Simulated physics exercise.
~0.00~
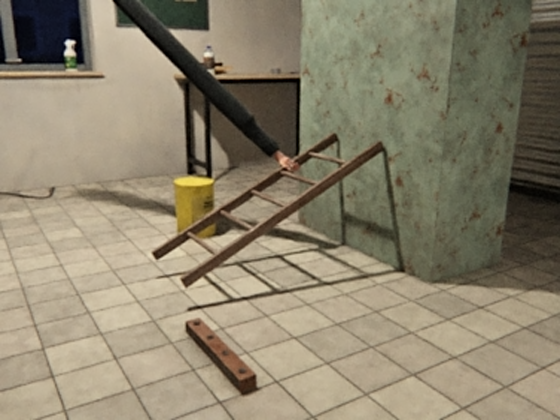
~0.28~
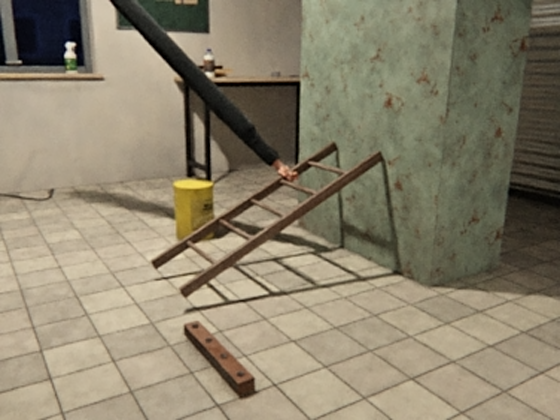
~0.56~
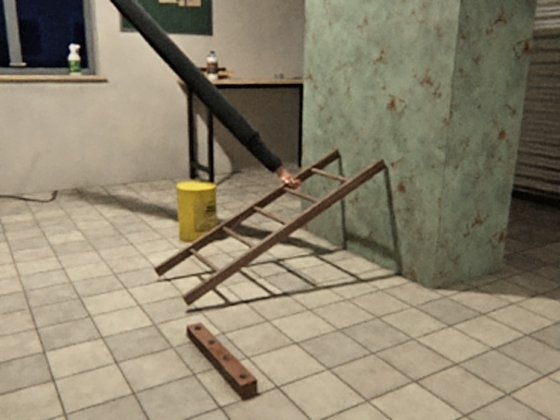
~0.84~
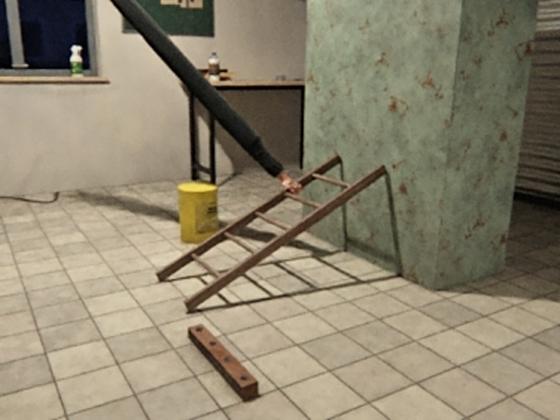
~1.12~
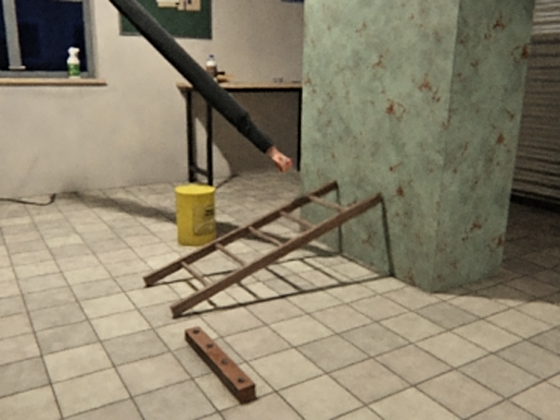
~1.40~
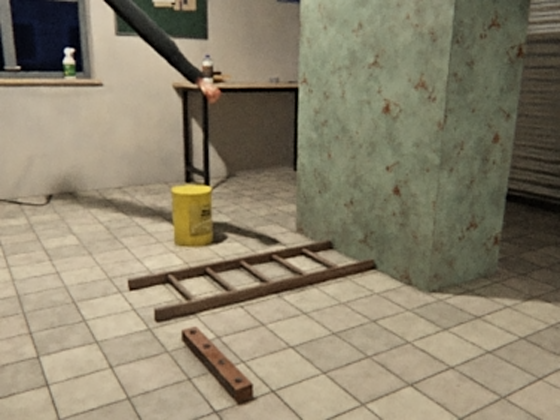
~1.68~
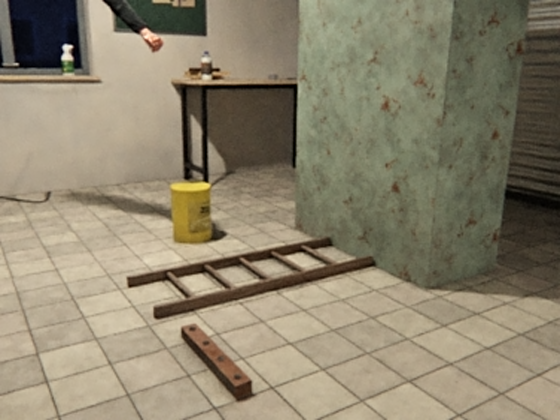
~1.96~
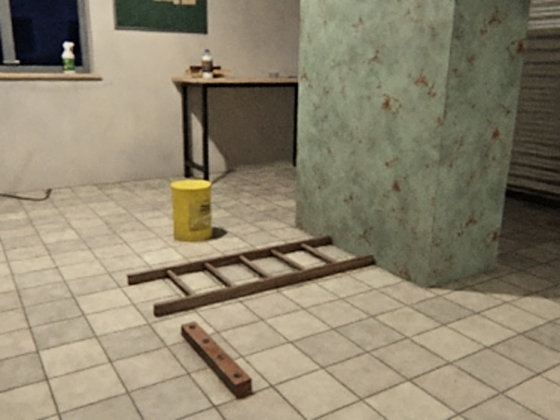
The clip opens on a tiled floor where a sleeved arm reaches in from the upper left, holding a brown, ladder-like wooden gate propped at a slant against a mottled green pillar. A yellow pail stands behind it, and a strip of wood lies on the floor in front. The gate tilts a little lower while the hand stays on it, then rests briefly. The hand lets go and draws back, and the gate sinks further down. It drops flat onto the tiles as the arm withdraws toward the upper left and leaves. The gate ends lying still beside the pillar, with the pail and strip unmoved.
